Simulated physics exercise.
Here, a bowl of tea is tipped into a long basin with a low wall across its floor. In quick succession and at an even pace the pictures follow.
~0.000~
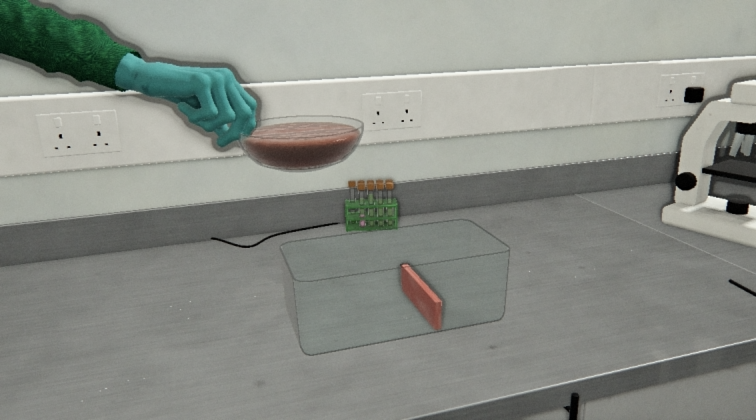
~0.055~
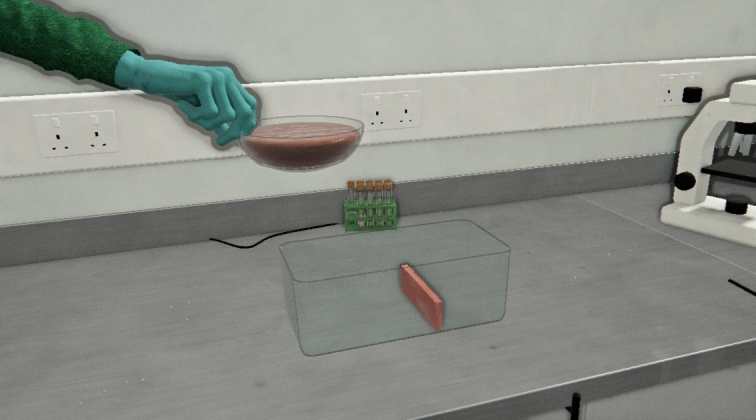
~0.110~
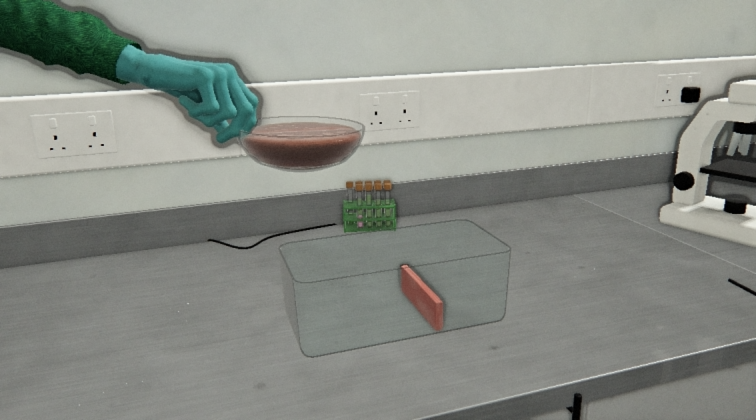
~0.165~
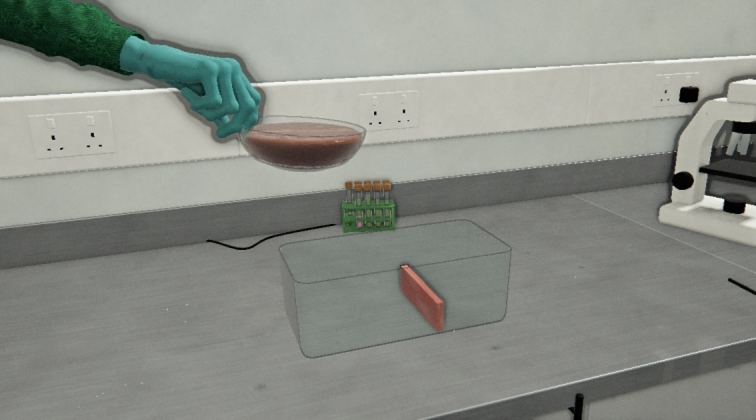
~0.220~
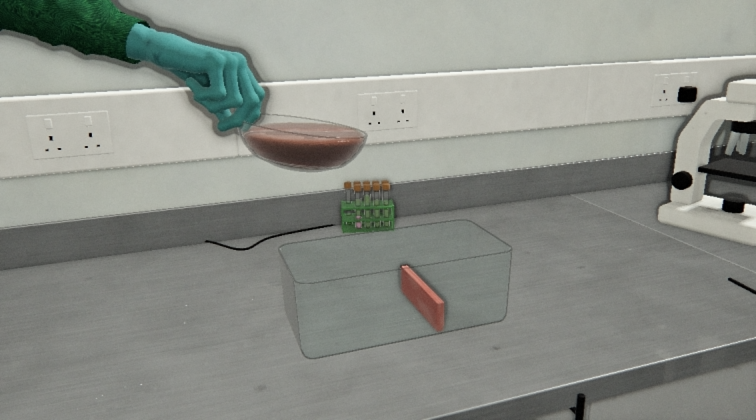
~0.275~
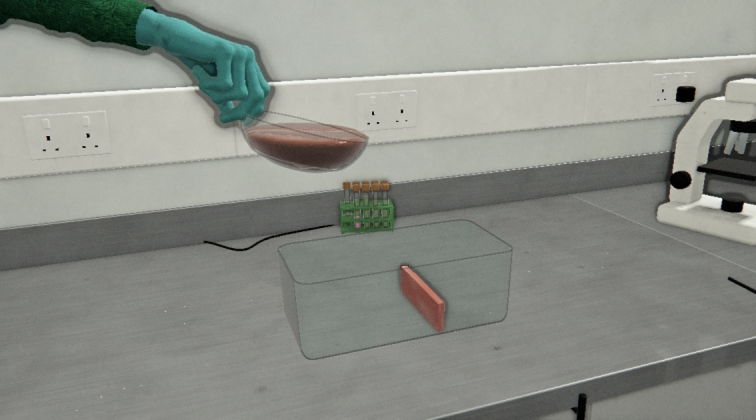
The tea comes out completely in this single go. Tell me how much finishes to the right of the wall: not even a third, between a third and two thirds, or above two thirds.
The share right of the wall does not reach a third.
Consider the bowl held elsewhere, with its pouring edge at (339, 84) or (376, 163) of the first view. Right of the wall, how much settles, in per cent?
It comes out at around 10 percent and then around 30 percent.
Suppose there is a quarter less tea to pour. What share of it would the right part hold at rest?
That share would be some 10 parts in a hundred.
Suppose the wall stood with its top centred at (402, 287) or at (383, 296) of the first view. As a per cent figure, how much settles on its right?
Estimated: 60 % first, 75 % second.
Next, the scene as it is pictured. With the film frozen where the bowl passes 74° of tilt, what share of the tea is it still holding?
Near 15 percent is still in there.
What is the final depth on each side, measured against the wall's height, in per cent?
About 40 left, about 20 right.
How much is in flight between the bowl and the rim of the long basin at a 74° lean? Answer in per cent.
Roughly 45 in a hundred.
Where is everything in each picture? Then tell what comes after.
In the first frame, it leans 0°; its right rim is at (361, 123); the tea meets the walls at (238, 137) and (358, 128); the long basin's rim runs from (286, 263) to (489, 234); the wall's top is at (420, 283).
In the second frame, it leans 1°; its right rim is at (361, 123); the tea meets the walls at (238, 137) and (357, 128).
In the third frame, it leans 3°; its right rim is at (362, 125); the tea meets the walls at (238, 136) and (358, 129).
In the fourth frame, it leans 6°; its right rim is at (363, 129); the tea meets the walls at (240, 134) and (359, 130).
In the fifth frame, it leans 11°; its right rim is at (364, 133); the tea meets the walls at (241, 133) and (361, 131).
In the sixth frame, it leans 16°; its right rim is at (364, 139); the tea meets the walls at (244, 132) and (362, 134); 2 per cent is over the edge.
A moment on, the bowl is tipped part way and 13 per cent is still to pour, 26 is left of the wall and 17 right of it.
Next, the bowl is tipped right over and 0 per cent is still to pour, 72 is left of the wall and 25 right of it.
Then the bowl is tipped right over and 0 per cent is still to pour, 72 is left of the wall and 26 right of it.
Later the bowl is tipped right over and 0 per cent is still to pour, 72 is left of the wall and 26 right of it.
Finally, 72 per cent lies left of the wall, 26 right of it and 2 outside.
